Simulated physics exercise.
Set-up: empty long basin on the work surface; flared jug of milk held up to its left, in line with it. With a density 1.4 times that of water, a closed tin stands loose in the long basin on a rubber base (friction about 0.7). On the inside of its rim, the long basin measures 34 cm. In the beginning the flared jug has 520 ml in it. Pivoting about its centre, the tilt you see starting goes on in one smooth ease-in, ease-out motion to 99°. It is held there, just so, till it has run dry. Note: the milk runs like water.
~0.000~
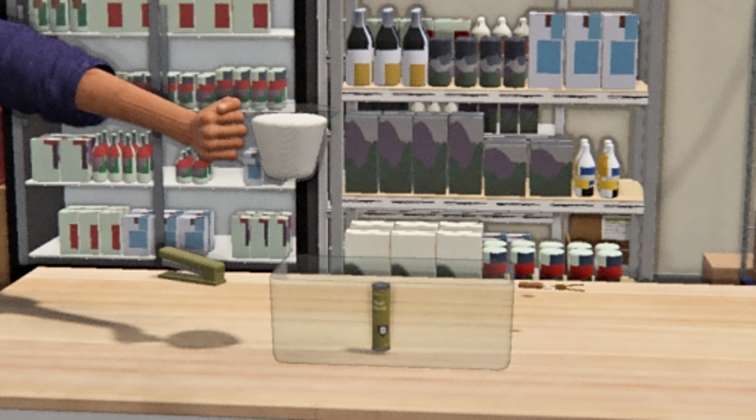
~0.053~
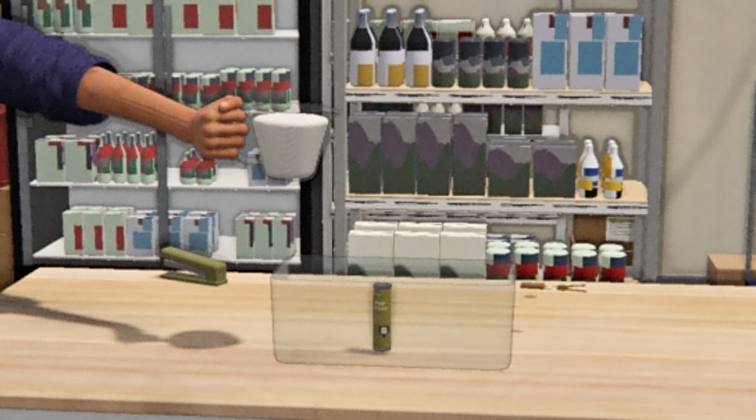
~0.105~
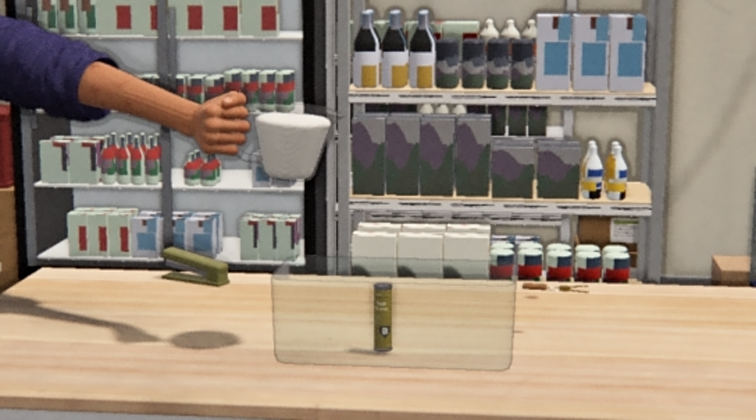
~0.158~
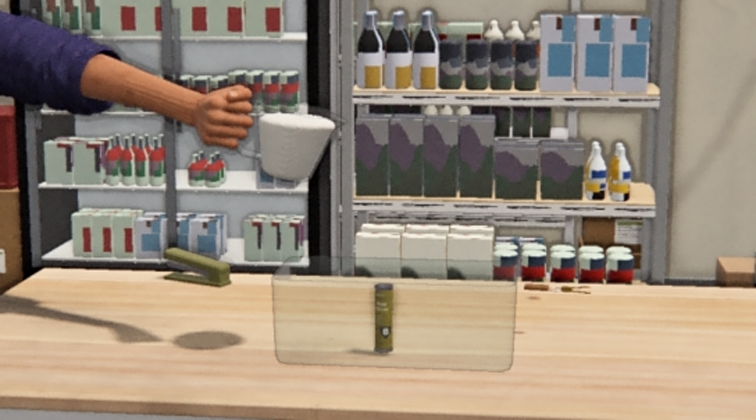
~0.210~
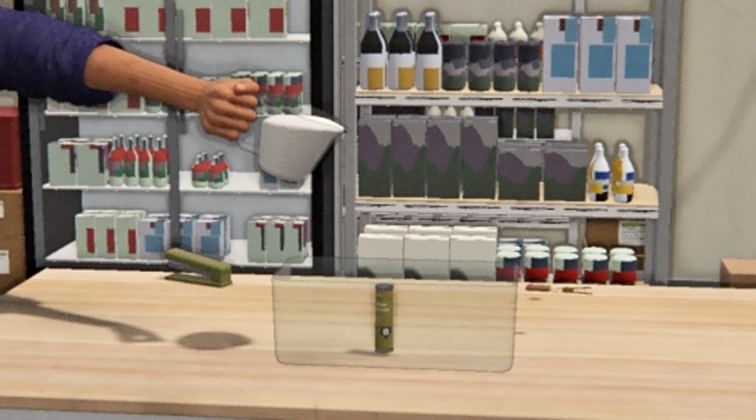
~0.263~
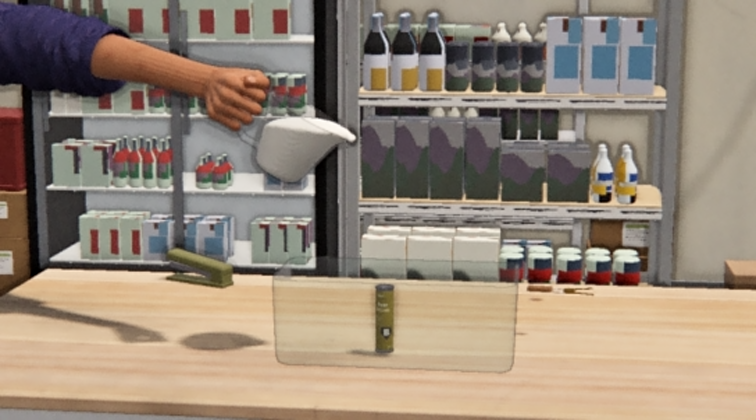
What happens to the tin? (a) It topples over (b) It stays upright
The answer is a.
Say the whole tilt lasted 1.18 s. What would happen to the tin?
The tin stays on its base.
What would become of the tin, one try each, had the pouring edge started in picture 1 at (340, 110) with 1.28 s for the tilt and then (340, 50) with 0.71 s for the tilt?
Run one: It does not tip. Run two: It does not tip.
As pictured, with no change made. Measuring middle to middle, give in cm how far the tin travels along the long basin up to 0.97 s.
About 5 cm.
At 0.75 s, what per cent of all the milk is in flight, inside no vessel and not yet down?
Roughly 14 %.
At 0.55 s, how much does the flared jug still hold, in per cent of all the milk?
Around 42 in a hundred.
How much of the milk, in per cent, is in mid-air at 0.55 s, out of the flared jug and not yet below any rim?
Close to 38 in a hundred.
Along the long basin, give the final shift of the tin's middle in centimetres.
Net tin displacement: Roughly 8.5 cm.
Then, 0.55 s in, the tilt is 87° and 41 per cent is still to pour; the tin stands where it began.
Then, 0.75 s in, the tilt is 99° and 5 per cent is still to pour; the tin stands where it began.
Then, 0.97 s in, the tilt is 99° and 0 per cent is still to pour; the tin leans 37°.
Then, 1.21 s in, the tilt is 99° and 0 per cent is still to pour; the tin lies on its side.
Finally, the tin lies on its side.
